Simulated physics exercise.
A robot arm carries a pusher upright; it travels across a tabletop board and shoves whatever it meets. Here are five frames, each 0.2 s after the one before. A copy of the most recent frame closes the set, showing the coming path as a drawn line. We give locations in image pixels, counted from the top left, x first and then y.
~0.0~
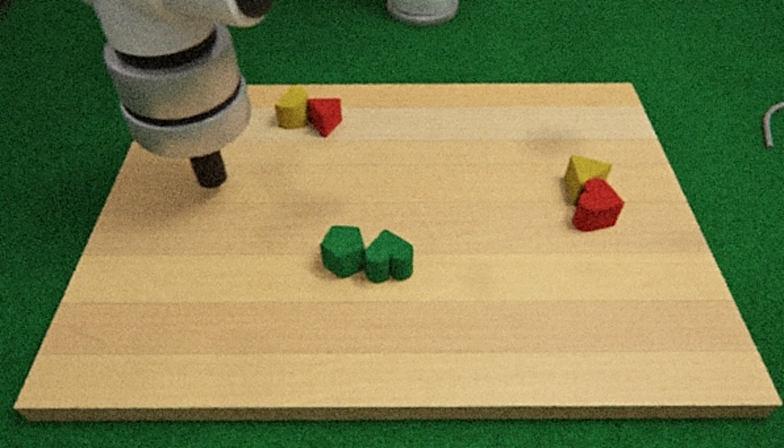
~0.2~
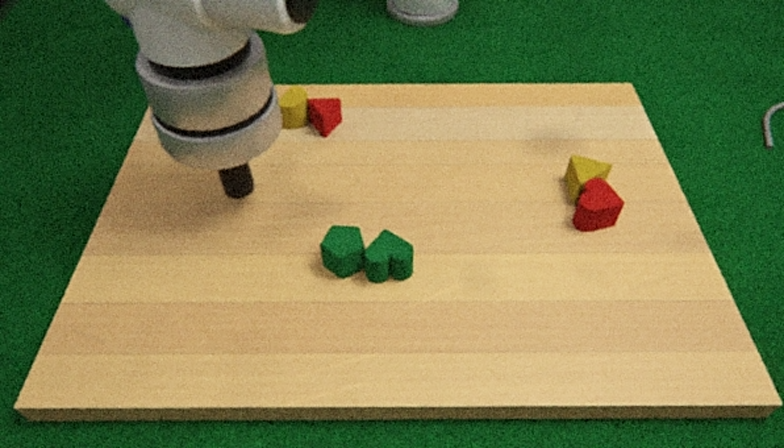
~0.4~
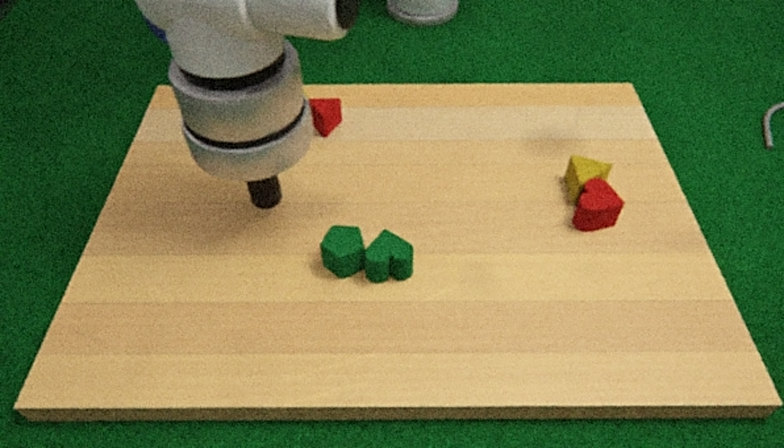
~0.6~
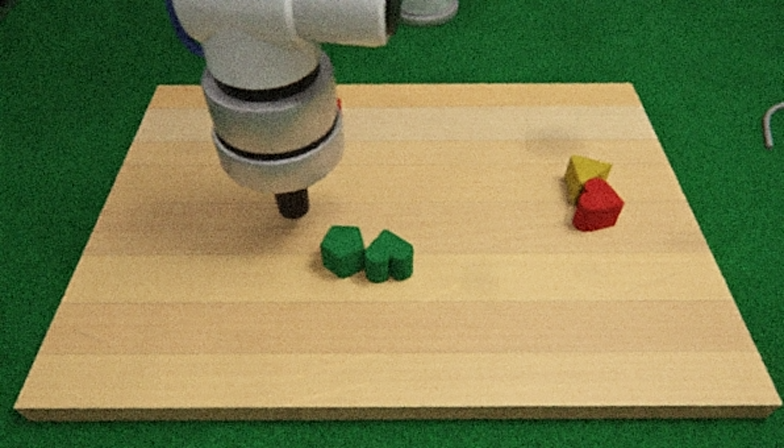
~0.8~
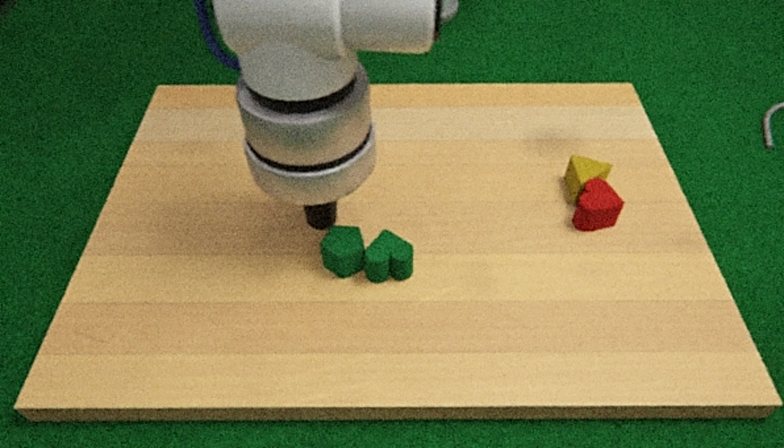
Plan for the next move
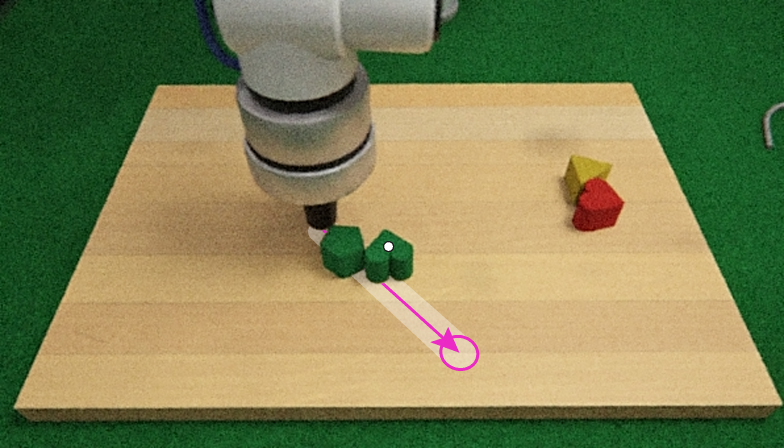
A grey and white robot arm with a dark, stubby tip hangs over a pale wooden board on green cloth, seen from above one edge by a still camera. Two green blocks, a pentagon and a heart shape, sit near the middle, with yellow and red pairs at the upper left and right. The arm glides right and nearer, covering the upper-left pair, its tip reaching the pentagon's upper left while the blocks stay still.
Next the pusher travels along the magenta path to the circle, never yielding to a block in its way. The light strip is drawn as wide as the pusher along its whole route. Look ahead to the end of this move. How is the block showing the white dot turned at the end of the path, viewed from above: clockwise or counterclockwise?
From the top: Counterclockwise.
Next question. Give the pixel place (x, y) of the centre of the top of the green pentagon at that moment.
Top centre: (367, 296).
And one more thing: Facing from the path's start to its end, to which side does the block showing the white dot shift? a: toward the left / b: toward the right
My answer is option a.
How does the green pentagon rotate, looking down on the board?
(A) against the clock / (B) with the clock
Option B.
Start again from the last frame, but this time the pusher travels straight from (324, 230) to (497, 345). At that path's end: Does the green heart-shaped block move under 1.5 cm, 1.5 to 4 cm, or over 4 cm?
It shifts by more than 4 cm.
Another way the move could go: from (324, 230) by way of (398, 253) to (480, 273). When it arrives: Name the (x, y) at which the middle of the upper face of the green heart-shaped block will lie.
The middle of its top is at (414, 264).
Drawn move, in a line from (324, 230) to (459, 353); the dot is on the green heart-shaped block.
What follows on the original path. One third of the way, pusher at (363, 256); green pentagon at (360, 276), turned 50° clockwise; green heart-shaped block at (401, 256), turned 45° anticlockwise.
Two thirds of the way, pusher at (410, 297); green pentagon at (367, 296), turned 115° clockwise; green heart-shaped block at (451, 275), turned 110° anticlockwise.
At the end, pusher at (461, 343); green pentagon at (367, 296), turned 115° clockwise; green heart-shaped block at (461, 283), turned 160° anticlockwise.
